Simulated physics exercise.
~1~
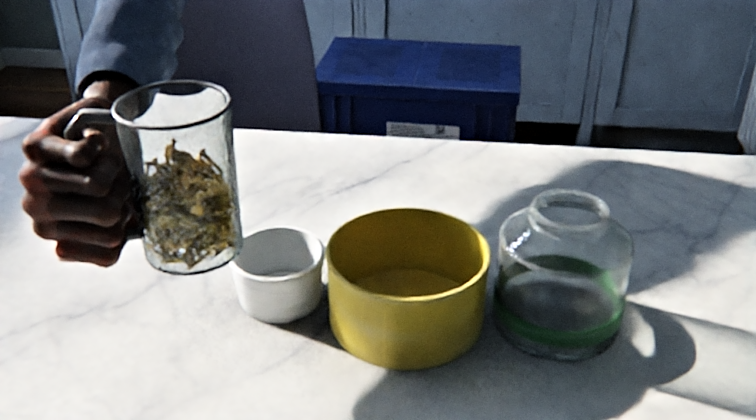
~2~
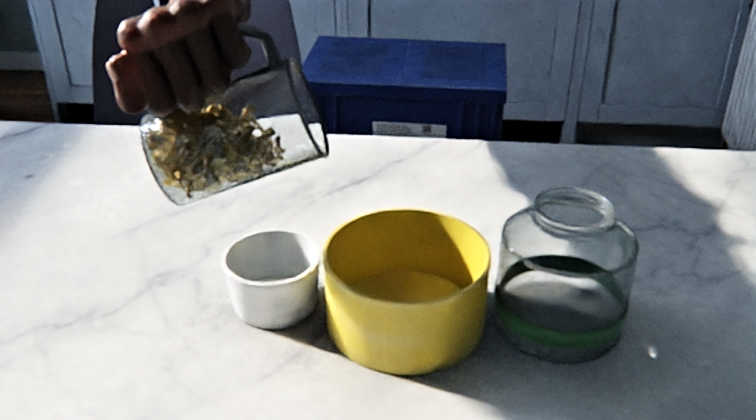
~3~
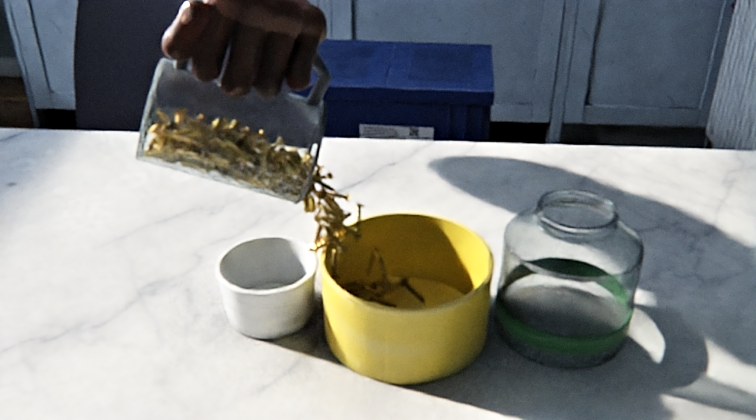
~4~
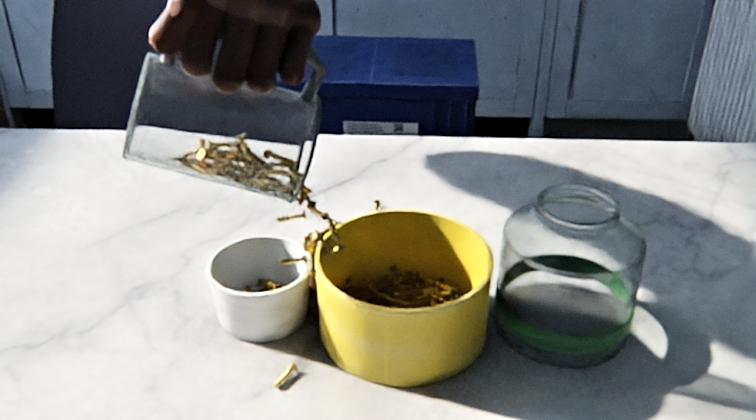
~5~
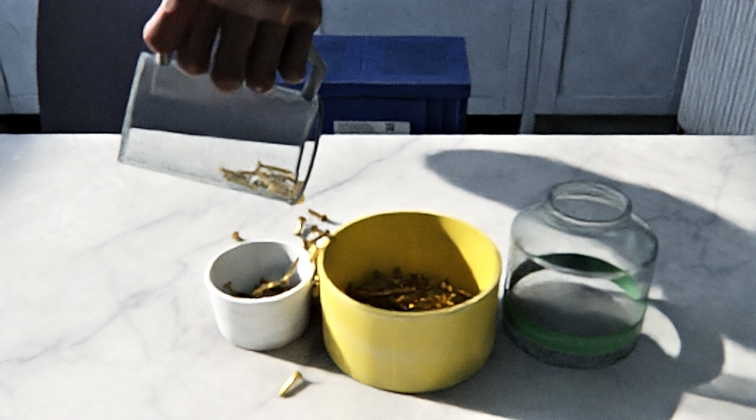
A hand tips brass-coloured screws from a glass cup into a yellow pot, spilling some aside.
